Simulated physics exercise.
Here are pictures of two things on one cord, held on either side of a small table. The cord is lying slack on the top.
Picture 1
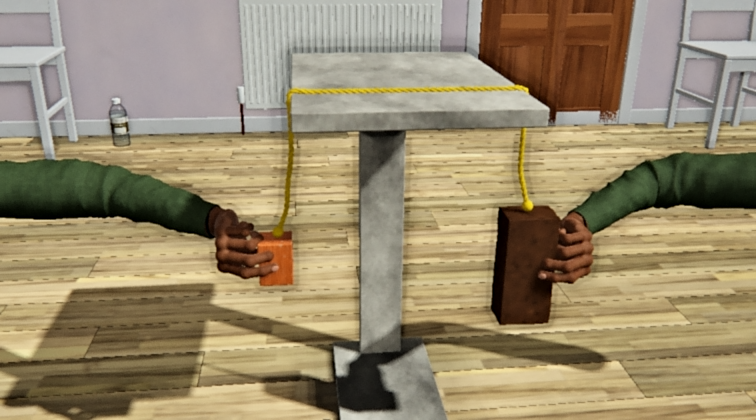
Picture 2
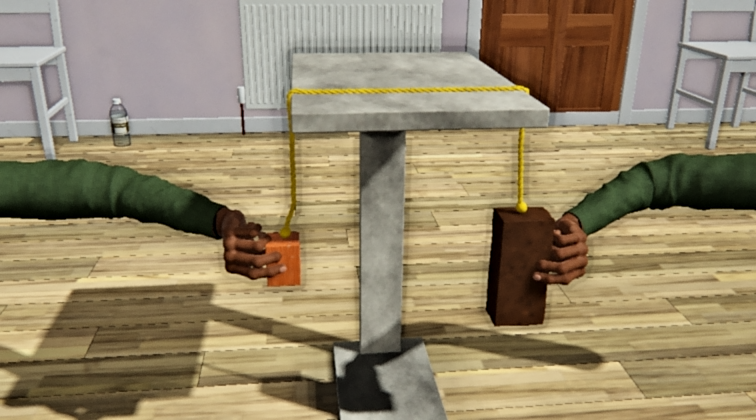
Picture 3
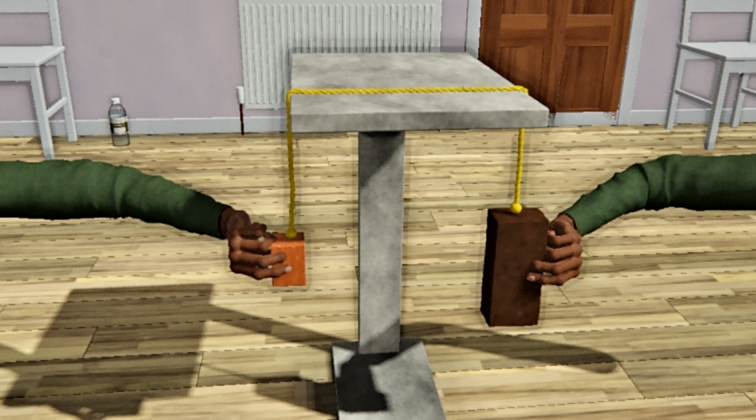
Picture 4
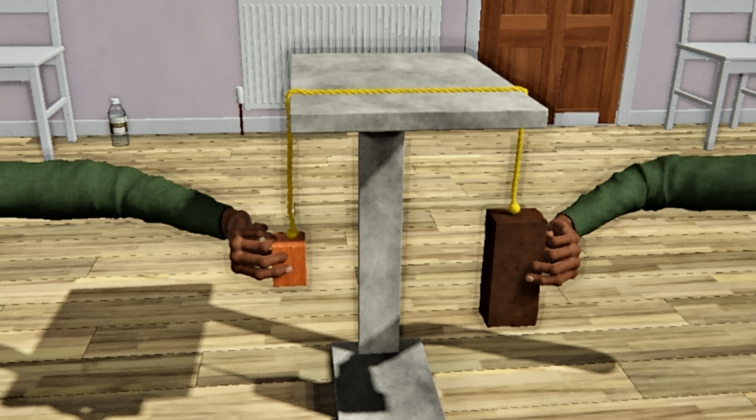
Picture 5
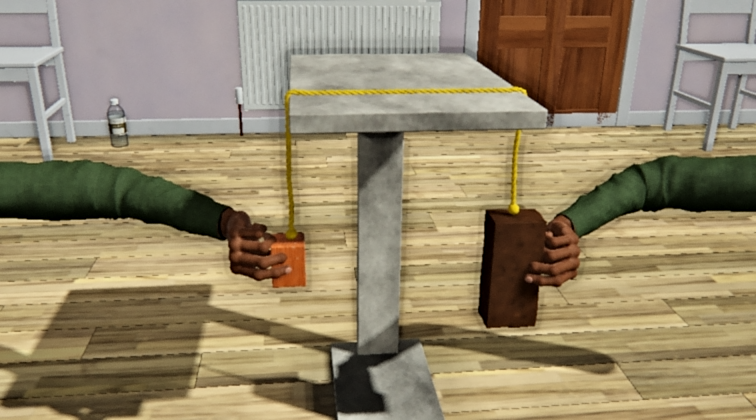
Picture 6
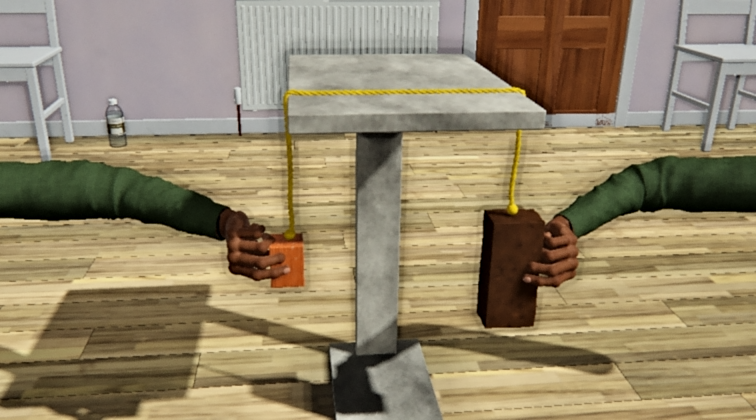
Two hands shift an orange block and a brown brick slightly inward beneath a small table.
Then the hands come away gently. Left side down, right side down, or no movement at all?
Rightward motion.
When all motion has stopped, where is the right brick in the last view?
It settles near (479, 407).
Then, 0.46 s after the last picture, left block pulled up onto the top; right brick lower near (496, 377).
Then, 0.98 s after the last picture, left block down on the floor; right brick down on the floor near (484, 408).
Then, 1.52 s after the last picture, left block down on the floor near (703, 330); right brick down on the floor near (479, 407).
At rest, left block down on the floor near (693, 330); right brick down on the floor near (479, 408). The cord is pulled to the right.
